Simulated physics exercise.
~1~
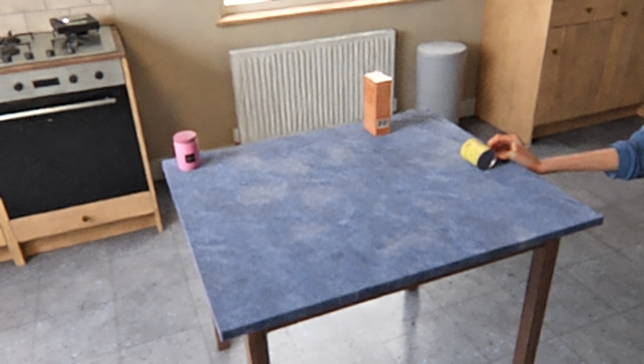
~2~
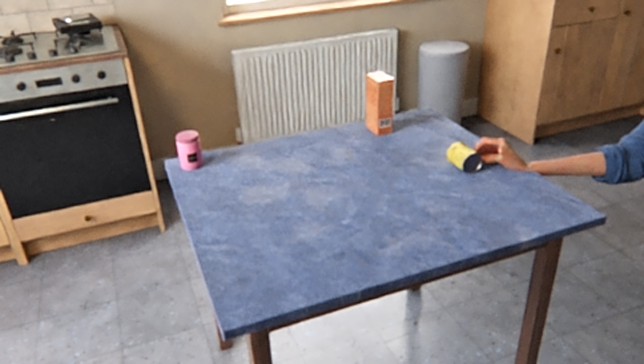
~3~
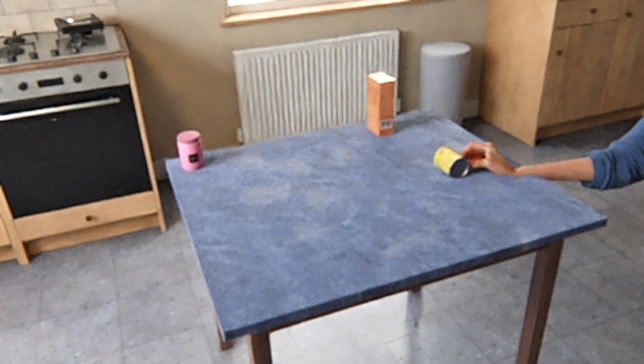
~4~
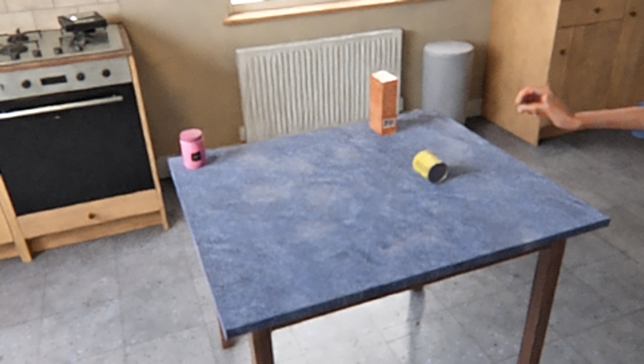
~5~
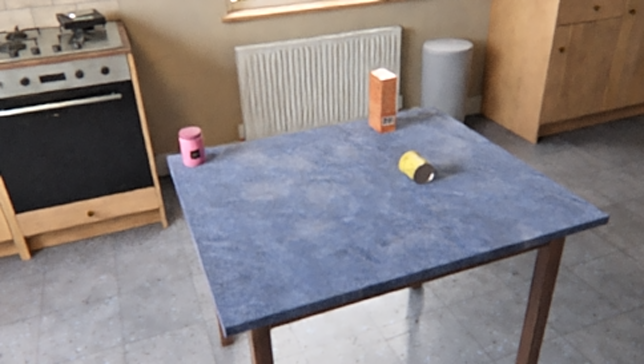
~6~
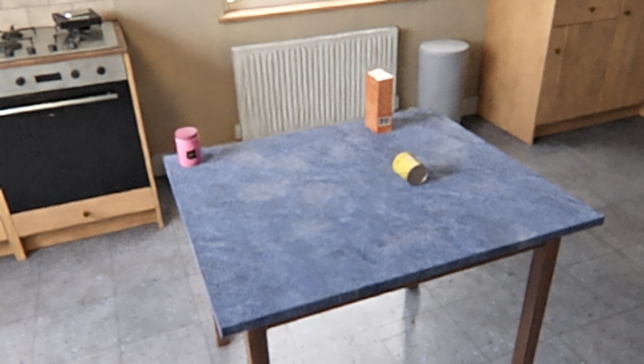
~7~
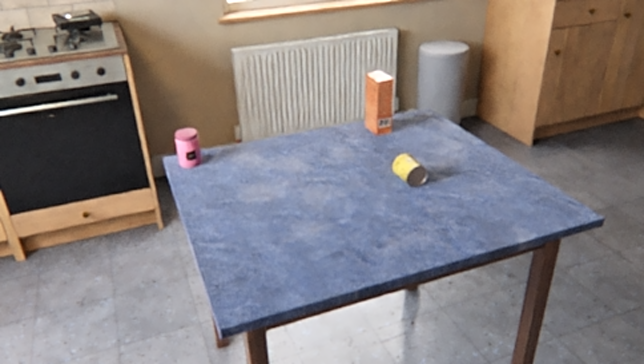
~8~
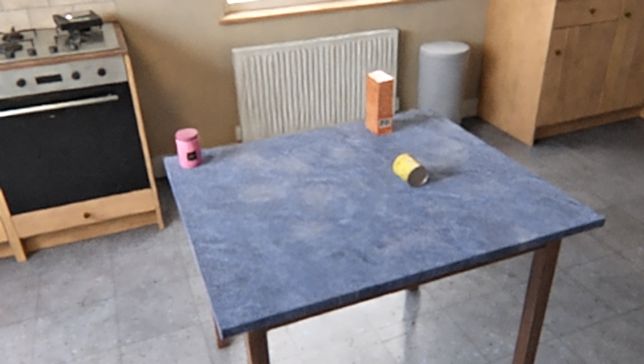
In a kitchen, a hand pushed a yellow tin lying on its side leftward across a blue table, then let go and drew back; the tin rolled a little farther and stopped, still on the table, near an unmoved orange carton and pink jar.
